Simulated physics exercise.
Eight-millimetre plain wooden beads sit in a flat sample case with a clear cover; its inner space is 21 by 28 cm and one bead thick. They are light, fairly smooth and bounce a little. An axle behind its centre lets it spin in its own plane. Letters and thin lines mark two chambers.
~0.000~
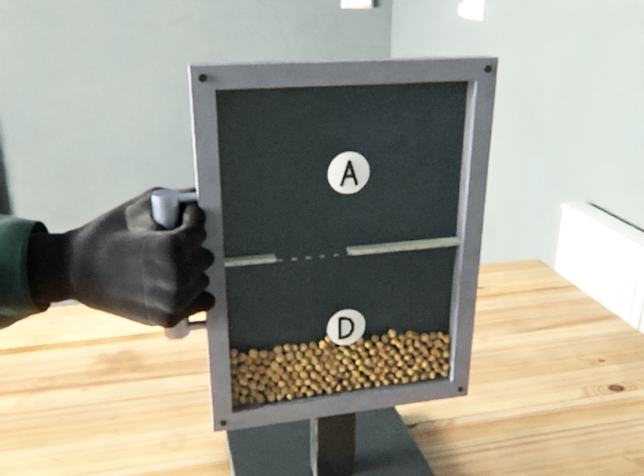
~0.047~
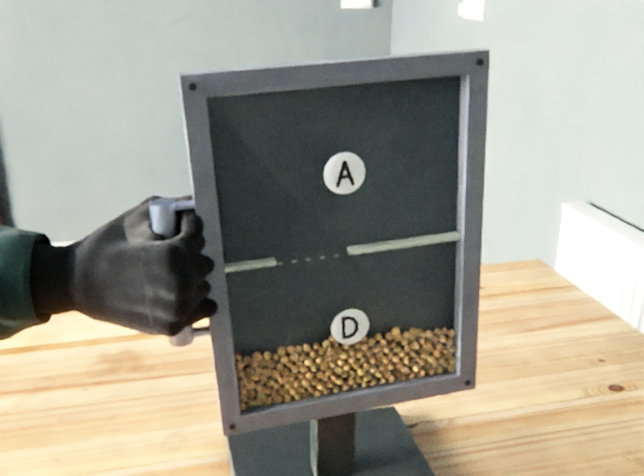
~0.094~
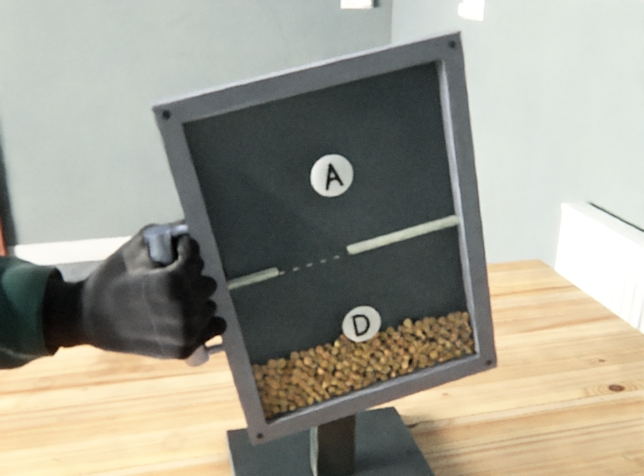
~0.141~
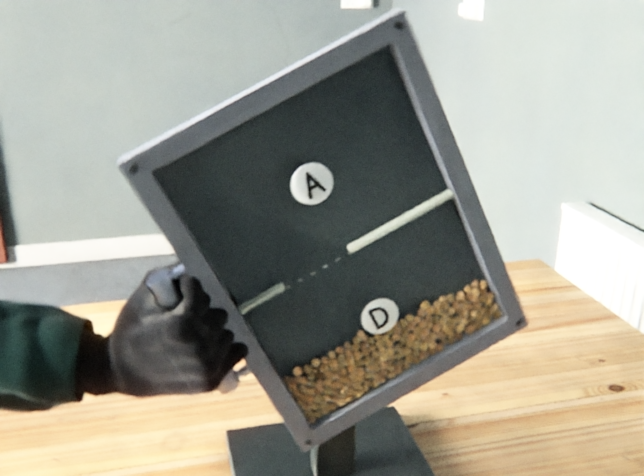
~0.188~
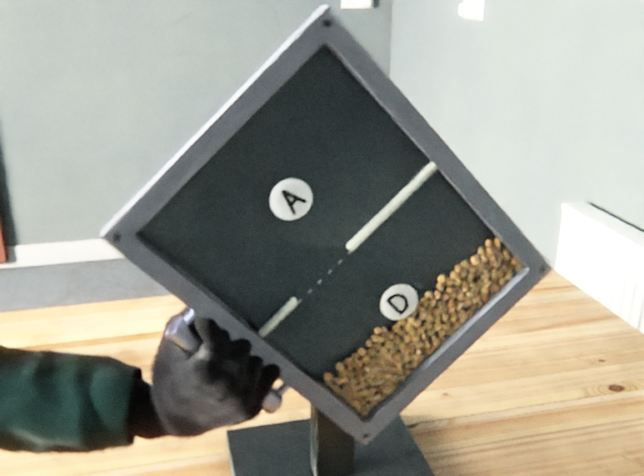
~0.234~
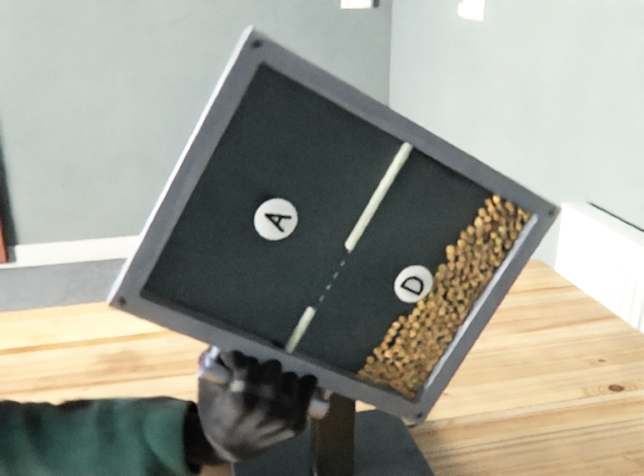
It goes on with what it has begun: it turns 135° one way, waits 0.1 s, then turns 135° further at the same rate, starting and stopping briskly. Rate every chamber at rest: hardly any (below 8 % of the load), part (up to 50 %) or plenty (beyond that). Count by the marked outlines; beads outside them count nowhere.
A plenty, D part.
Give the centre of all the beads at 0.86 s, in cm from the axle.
Some 6 cm right and 2 cm below.
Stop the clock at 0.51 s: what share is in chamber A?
About 5 per cent.
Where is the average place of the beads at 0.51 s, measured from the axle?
Some 7 cm right and 1 cm above.
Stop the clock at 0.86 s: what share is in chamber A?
Roughly 55 per cent.
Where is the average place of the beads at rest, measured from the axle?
Some 2 cm right and 8 cm below.
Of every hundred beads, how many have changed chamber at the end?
Some 60 per cent.
After 0.51 s, it stands 135° anticlockwise; the beads' middle is 7 cm right of and 1 cm above the centre; A 5 %, D 95 %.
After 0.86 s, it has come round 201° anticlockwise; the beads' middle is 6 cm right of and 2 cm below the centre; A 55 %, D 45 %.
After 1.12 s, it has come round 270° anticlockwise; the beads' middle is 3 cm right of and 5 cm below the centre; A 60 %, D 40 %.
All still by 1.9 s, it has come round 270° anticlockwise; A 60 %, D 40 %.
